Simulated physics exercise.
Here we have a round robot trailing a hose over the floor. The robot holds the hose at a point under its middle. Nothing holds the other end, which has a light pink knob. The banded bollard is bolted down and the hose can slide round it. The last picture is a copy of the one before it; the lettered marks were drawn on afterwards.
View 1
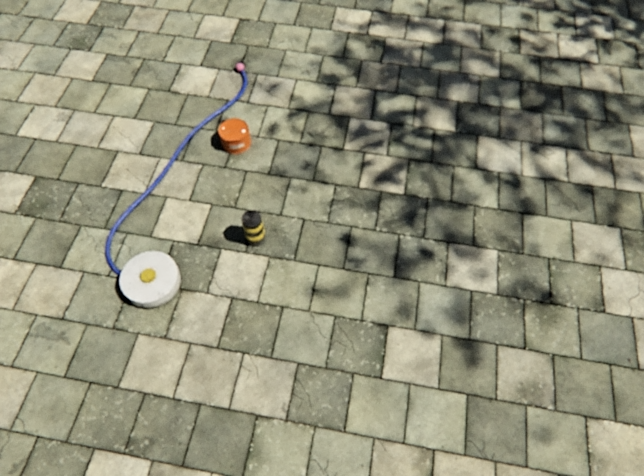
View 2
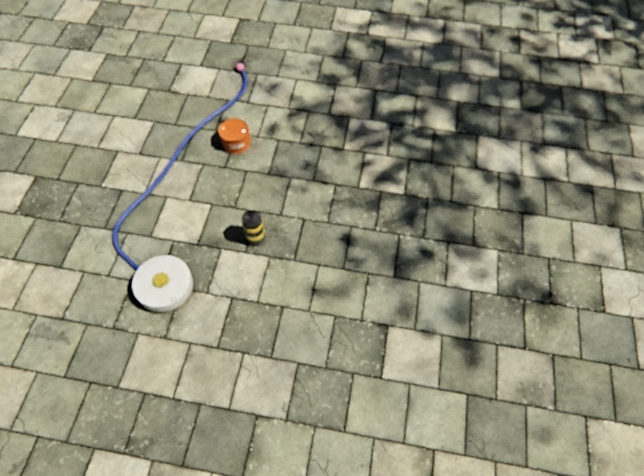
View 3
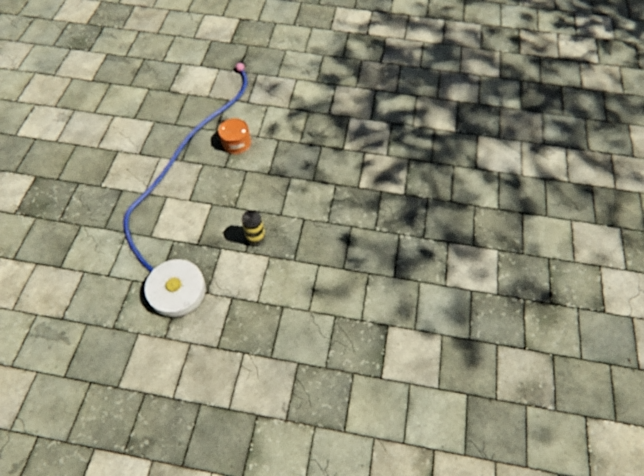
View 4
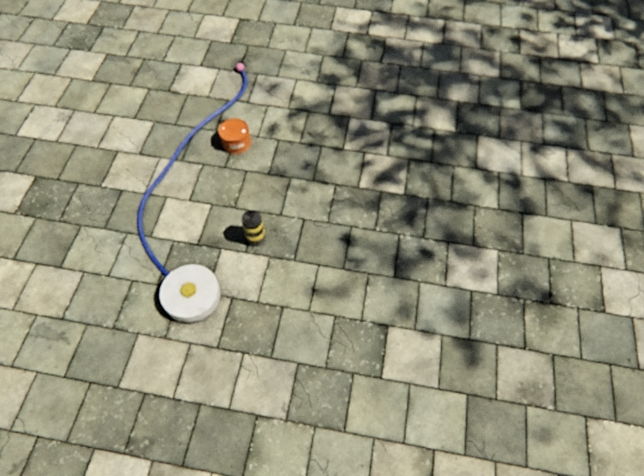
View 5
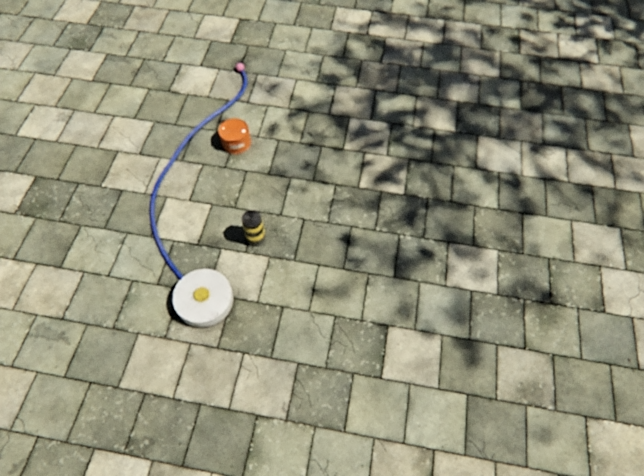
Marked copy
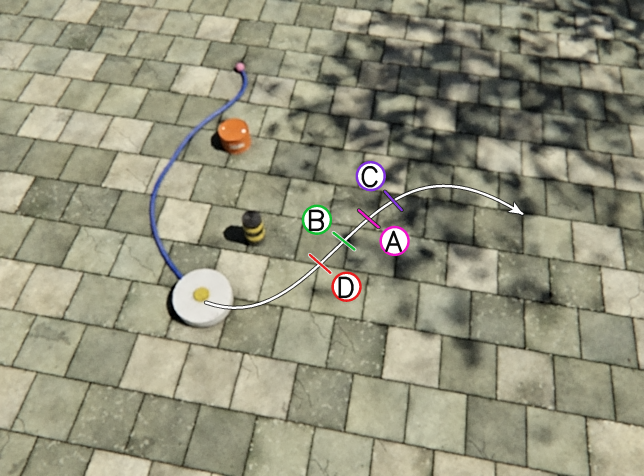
A round white robot slid slowly to the right and slightly toward the viewer across the paving, dragging the near end of a blue hose past an orange tub and a small black-and-yellow bollard.
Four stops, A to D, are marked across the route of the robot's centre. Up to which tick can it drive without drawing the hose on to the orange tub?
As far as tick B.
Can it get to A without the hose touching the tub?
No.
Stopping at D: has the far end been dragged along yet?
By then, no.
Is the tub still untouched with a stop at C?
No.
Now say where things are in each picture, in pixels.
Orange tub (235, 136); bollard (254, 229); robot (151, 280), in the first frame.
Robot (164, 284); orange tub (235, 136), in the second frame.
Robot (176, 289); free end (240, 67), in the third frame.
Robot (191, 294); bollard (254, 229), in the fourth frame.
Robot (204, 299); orange tub (235, 136); bollard (254, 229); free end (240, 67), in the fifth frame.
On the marked copy, A at (369, 219); B at (344, 241); C at (393, 201); D at (320, 264); the route from (206, 302) via (367, 220) to (522, 214).
Taking B. A third of the way, robot (262, 299), middle of the hose (185, 174), free end (240, 68).
Two thirds of the way, robot (310, 268), middle of the hose (192, 177), free end (241, 68).
When it is over, robot (344, 236), middle of the hose (218, 184), free end (241, 69); only the bollard has been touched, if anything.
As for the rest, A brings the hose against the tub; C brings the hose against the tub; D is safe but short.
